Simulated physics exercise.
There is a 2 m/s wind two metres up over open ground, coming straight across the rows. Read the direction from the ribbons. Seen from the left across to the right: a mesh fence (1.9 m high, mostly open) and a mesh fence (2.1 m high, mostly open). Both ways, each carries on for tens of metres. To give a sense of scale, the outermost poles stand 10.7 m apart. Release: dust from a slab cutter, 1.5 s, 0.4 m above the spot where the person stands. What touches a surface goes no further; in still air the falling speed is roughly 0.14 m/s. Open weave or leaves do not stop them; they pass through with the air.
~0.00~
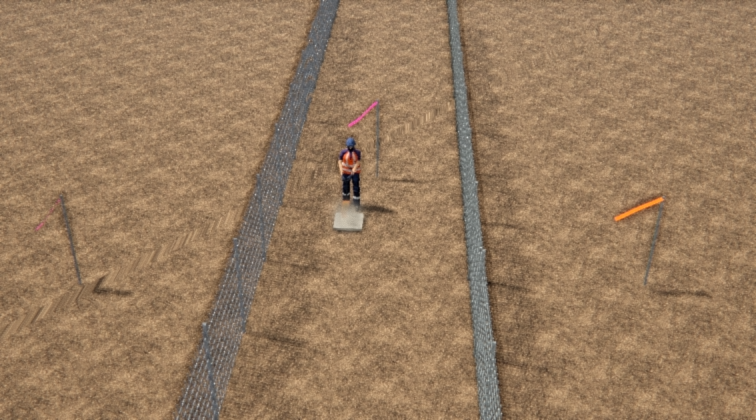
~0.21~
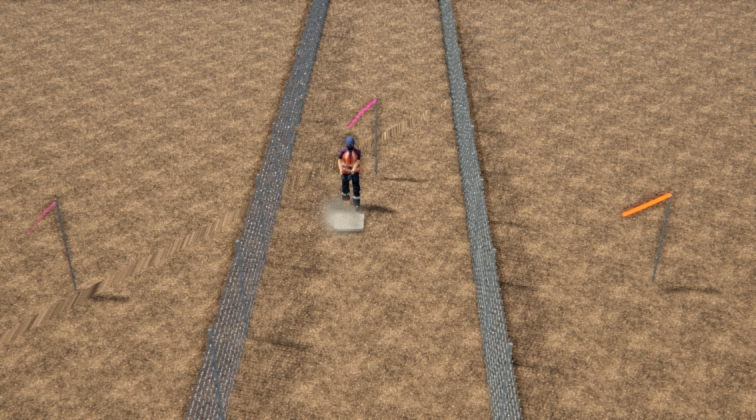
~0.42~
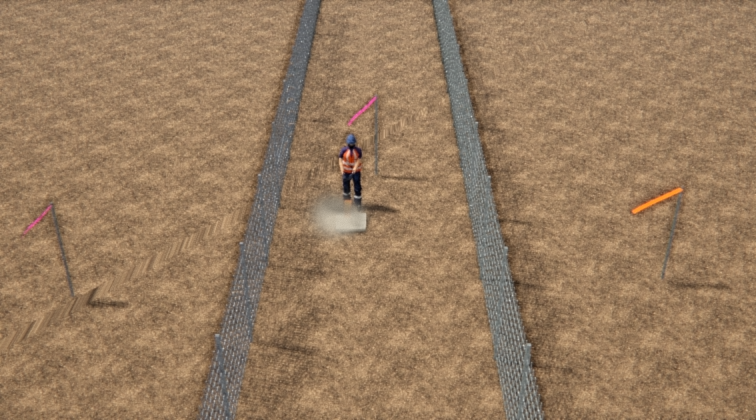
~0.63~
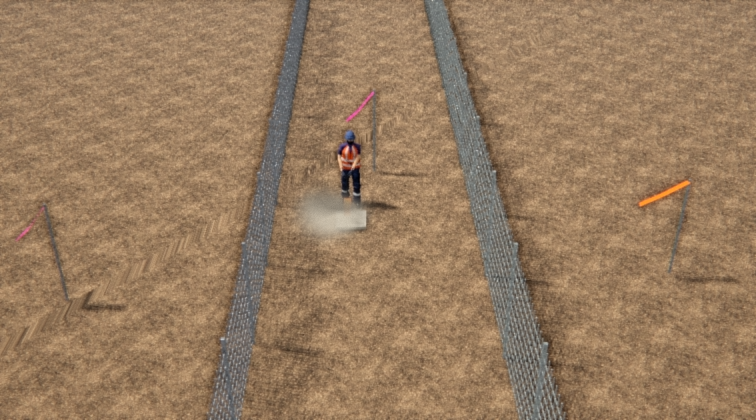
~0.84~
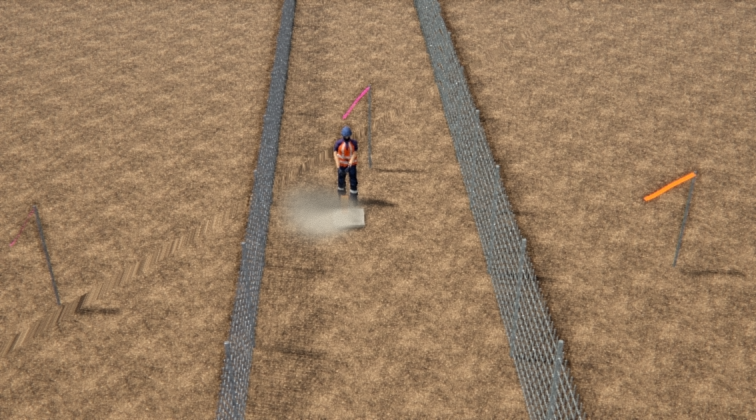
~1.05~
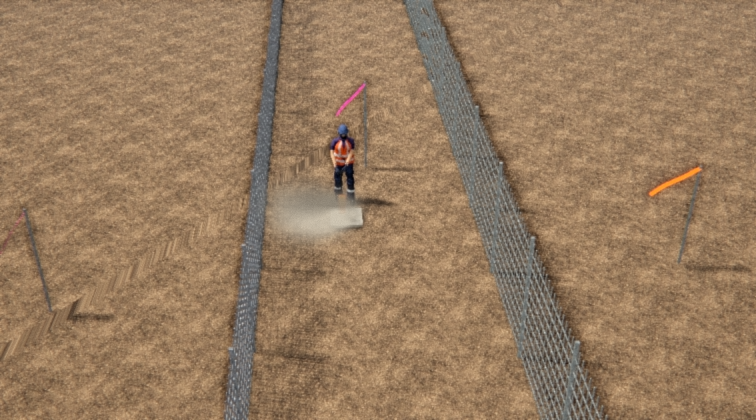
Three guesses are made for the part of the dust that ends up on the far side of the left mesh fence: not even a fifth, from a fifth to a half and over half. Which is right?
When it's all done, beyond the left mesh fence there is more than one in two.
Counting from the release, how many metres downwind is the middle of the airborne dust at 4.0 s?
About 3.0 m.
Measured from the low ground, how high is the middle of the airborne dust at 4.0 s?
0.6 m.
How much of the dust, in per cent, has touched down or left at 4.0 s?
Something like 50 per cent, roughly.
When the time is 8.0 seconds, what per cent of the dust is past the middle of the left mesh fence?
About 70 %.
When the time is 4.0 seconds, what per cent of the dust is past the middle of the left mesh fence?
It comes to around 70 %.
After 2.5 s, 75 % is in the air or yet to come; 39 % is beyond the left mesh fence; the middle of what still flies is 0.3 m above the low ground, near (265, 217).
After 4.0 s, 49 % is in the air or yet to come; 68 % is beyond the left mesh fence; the middle of what still flies is 0.6 m above the low ground, near (182, 209).
After 8.0 s, 31 % is in the air or yet to come; 68 % is beyond the left mesh fence.
After 20.0 s, 12 % is in the air or yet to come; 68 % is beyond the left mesh fence.
After 45.0 s, 0 % is in the air or yet to come; 68 % is beyond the left mesh fence.
